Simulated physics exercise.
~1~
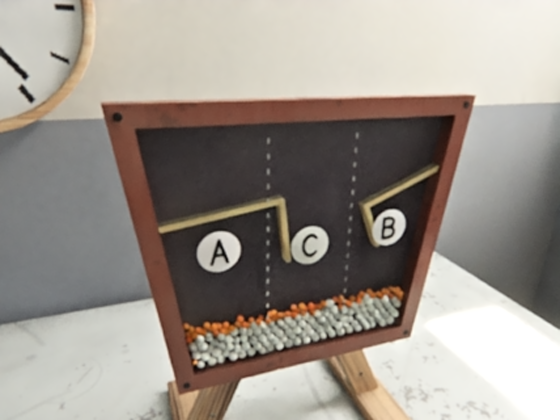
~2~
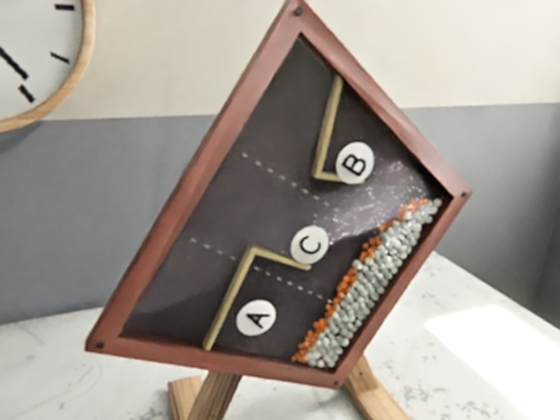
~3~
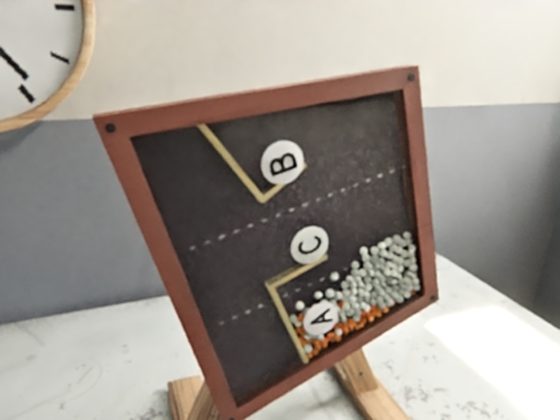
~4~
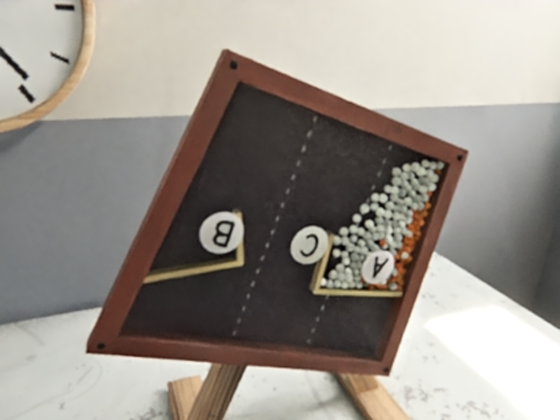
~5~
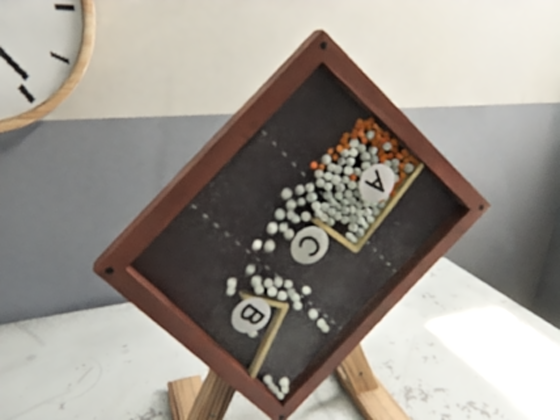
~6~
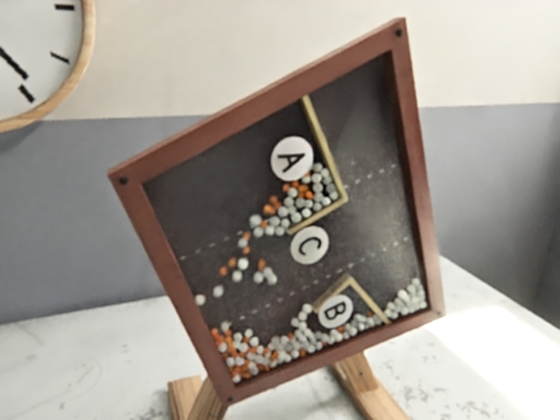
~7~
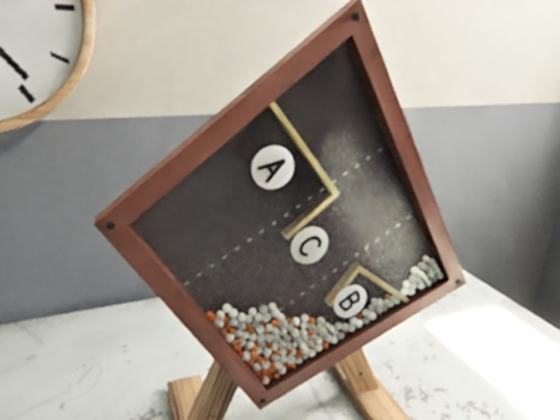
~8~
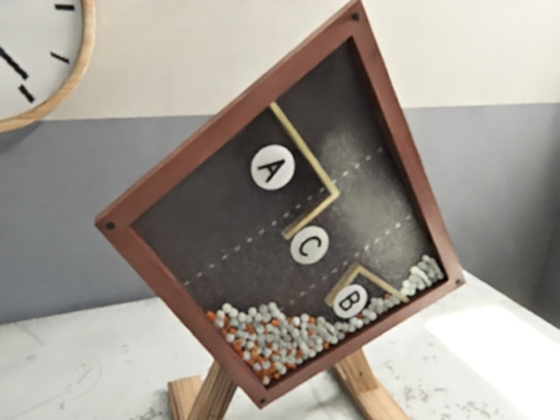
A reddish-framed box of pale and orange pills turned anticlockwise on its stand, gathering most of them against strip A. As it kept turning, they spilled past C and came to rest along the bottom, mostly by B, leaving A empty.
